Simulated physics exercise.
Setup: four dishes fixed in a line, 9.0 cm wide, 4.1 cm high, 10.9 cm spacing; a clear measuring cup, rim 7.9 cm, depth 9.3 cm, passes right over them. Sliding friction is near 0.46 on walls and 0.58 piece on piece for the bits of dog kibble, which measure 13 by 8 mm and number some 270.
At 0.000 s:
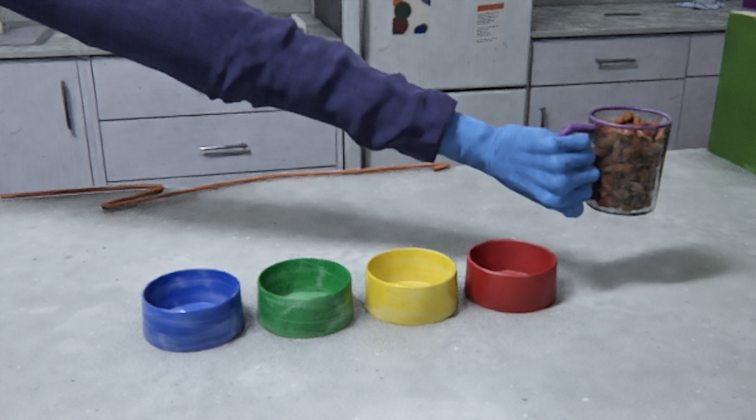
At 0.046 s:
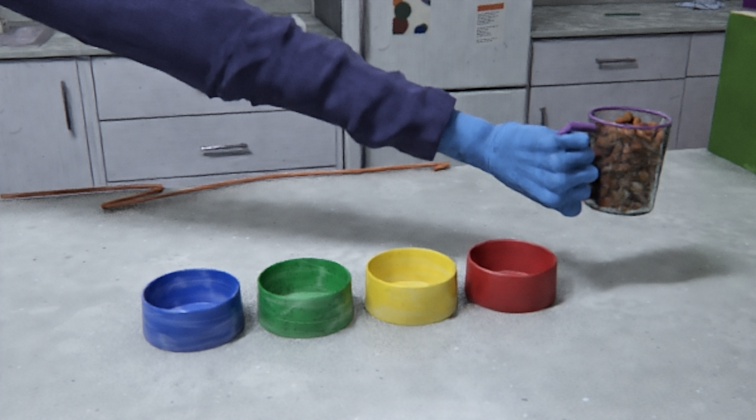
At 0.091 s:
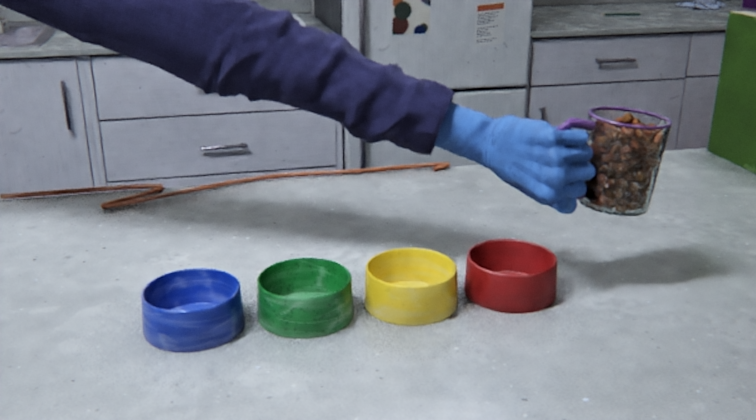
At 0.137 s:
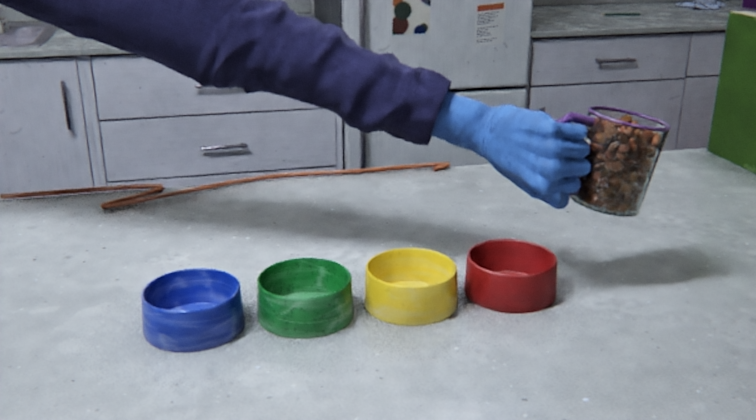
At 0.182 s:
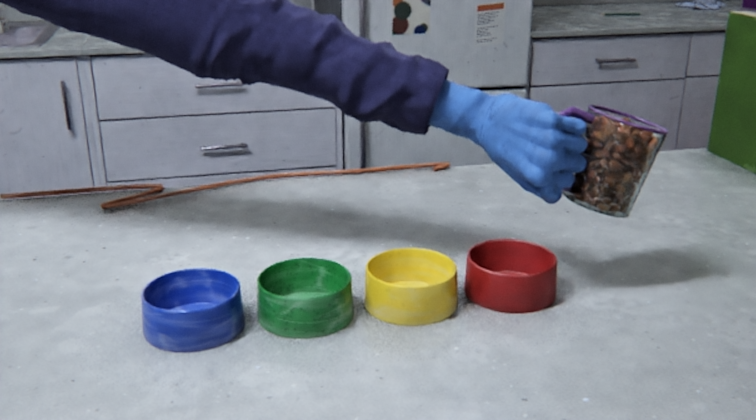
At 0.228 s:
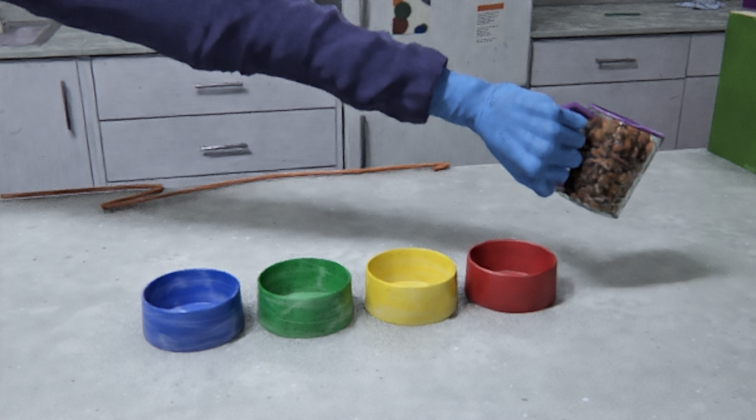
Gloved hand holding a clear measuring cup of brown pieces, tilting it rightward while shifting slightly left above four coloured dishes.
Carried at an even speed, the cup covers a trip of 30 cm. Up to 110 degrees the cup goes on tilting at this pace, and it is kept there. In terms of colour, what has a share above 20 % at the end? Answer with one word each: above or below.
Red above, blue below, green below, yellow below, counter above.
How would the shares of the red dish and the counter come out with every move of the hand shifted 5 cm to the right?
Red 20, counter 80.
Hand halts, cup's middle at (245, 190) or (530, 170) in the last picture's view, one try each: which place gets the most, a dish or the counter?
I'd bet on counter for the first try and counter for the second.
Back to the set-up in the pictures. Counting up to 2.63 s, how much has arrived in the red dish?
By that moment it's near 40 percent.
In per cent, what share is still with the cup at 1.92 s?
I reckon around 10 per cent.
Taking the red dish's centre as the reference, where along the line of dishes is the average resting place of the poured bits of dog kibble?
The load's average lands around 3 cm in the plus-x direction.
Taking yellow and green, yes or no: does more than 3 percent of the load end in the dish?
So yellow is a pass and green is a miss.
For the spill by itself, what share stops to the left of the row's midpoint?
Around 0 per cent of it.
Then, at 1.24 s, tilt 110 degrees; cup holds 35 %, red 15 %.
After 1.92 s, tilt 110 degrees; cup holds 10 %, red 40 %.
After 2.63 s, tilt 110 degrees; cup holds 5 %, red 40 %, yellow 5 %.
In the end, at 3.2 s, red 40 %, blue 0 %, green 0 %, yellow 10 %, counter 50 %, cup 5 %.
